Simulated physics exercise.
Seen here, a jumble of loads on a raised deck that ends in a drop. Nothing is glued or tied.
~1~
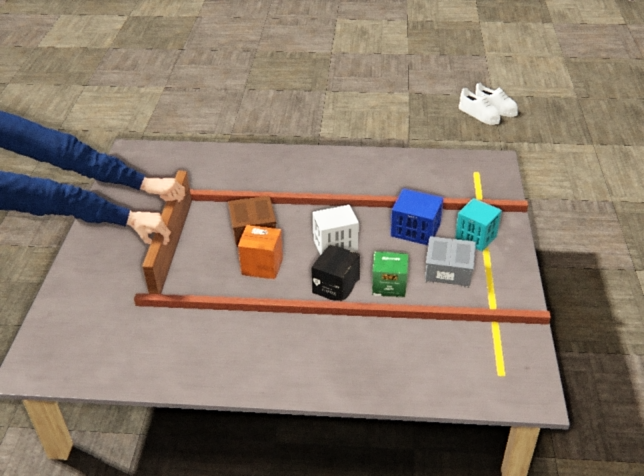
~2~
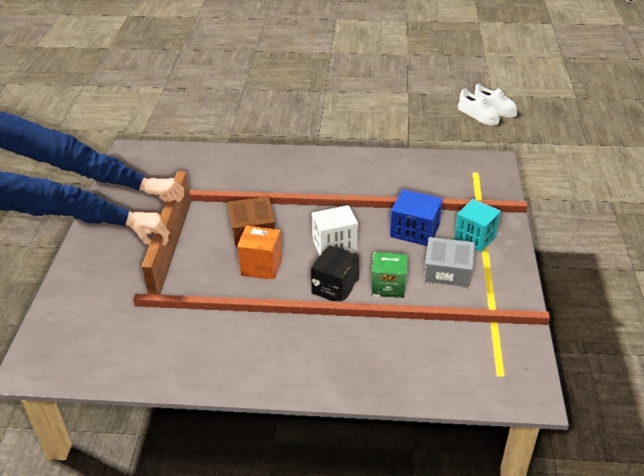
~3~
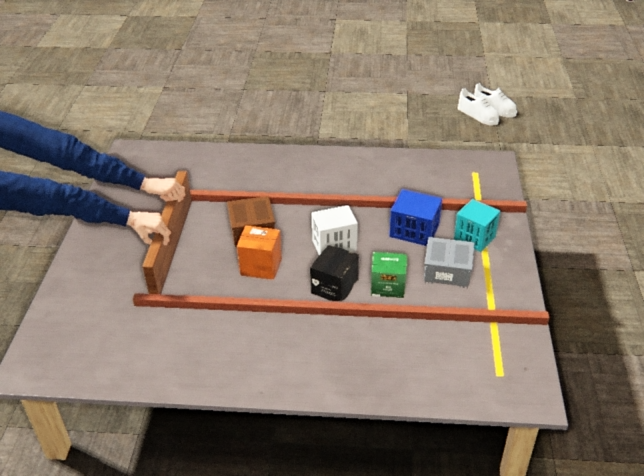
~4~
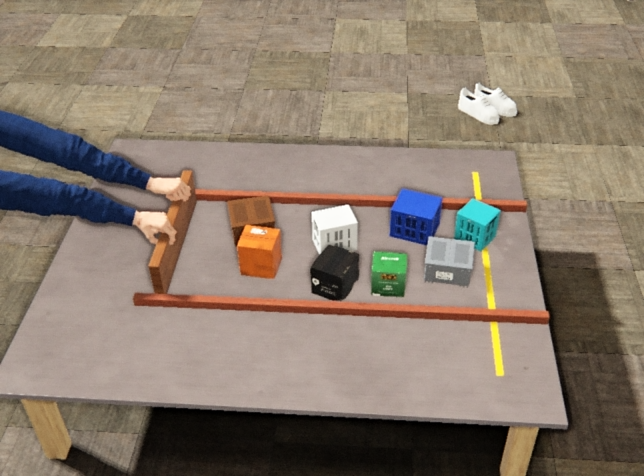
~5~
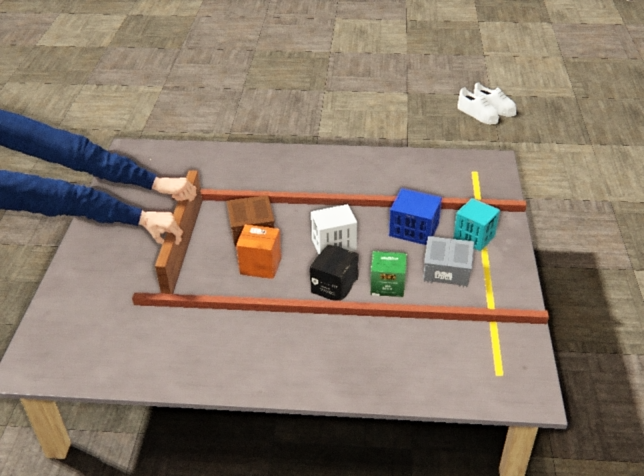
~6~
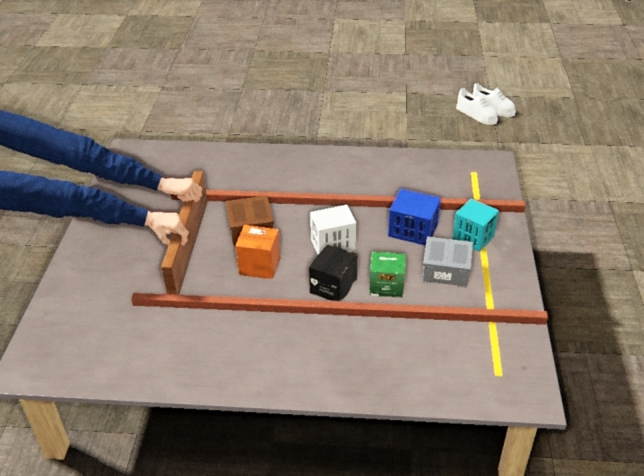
Two hands slid a wooden plank a short way to the right between two reddish rails on a table, while the colourful boxes and crates ahead of it stayed practically still, untouched.
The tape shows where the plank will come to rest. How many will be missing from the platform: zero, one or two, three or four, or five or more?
The number that fall off is five or more.
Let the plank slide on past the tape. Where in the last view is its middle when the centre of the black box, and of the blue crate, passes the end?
At (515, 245) for the black box; at (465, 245) for the blue crate.
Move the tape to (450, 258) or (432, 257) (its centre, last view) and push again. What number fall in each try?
It would be 2 and 1.
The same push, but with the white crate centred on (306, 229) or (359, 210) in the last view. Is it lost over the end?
In that order, it is lost; goes over.
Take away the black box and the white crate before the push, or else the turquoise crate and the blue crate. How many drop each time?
Fallen: 3, and 3 in the other try.
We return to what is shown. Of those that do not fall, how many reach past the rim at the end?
That would be 0.
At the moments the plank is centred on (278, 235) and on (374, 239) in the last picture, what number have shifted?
3 and 8.
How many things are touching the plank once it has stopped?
In contact: 3.
A little later, none off yet; turquoise crate at rest near (475, 225); grey tote at rest near (447, 262); blue crate at rest near (414, 217).
Next, none off yet; turquoise crate shifted a little near (491, 224); grey tote shifted about its own width near (483, 271); blue crate shifted about its own width near (447, 215).
When it is over, the number that fall off is five or more; down, white crate, green box, blue crate, grey tote and turquoise crate.
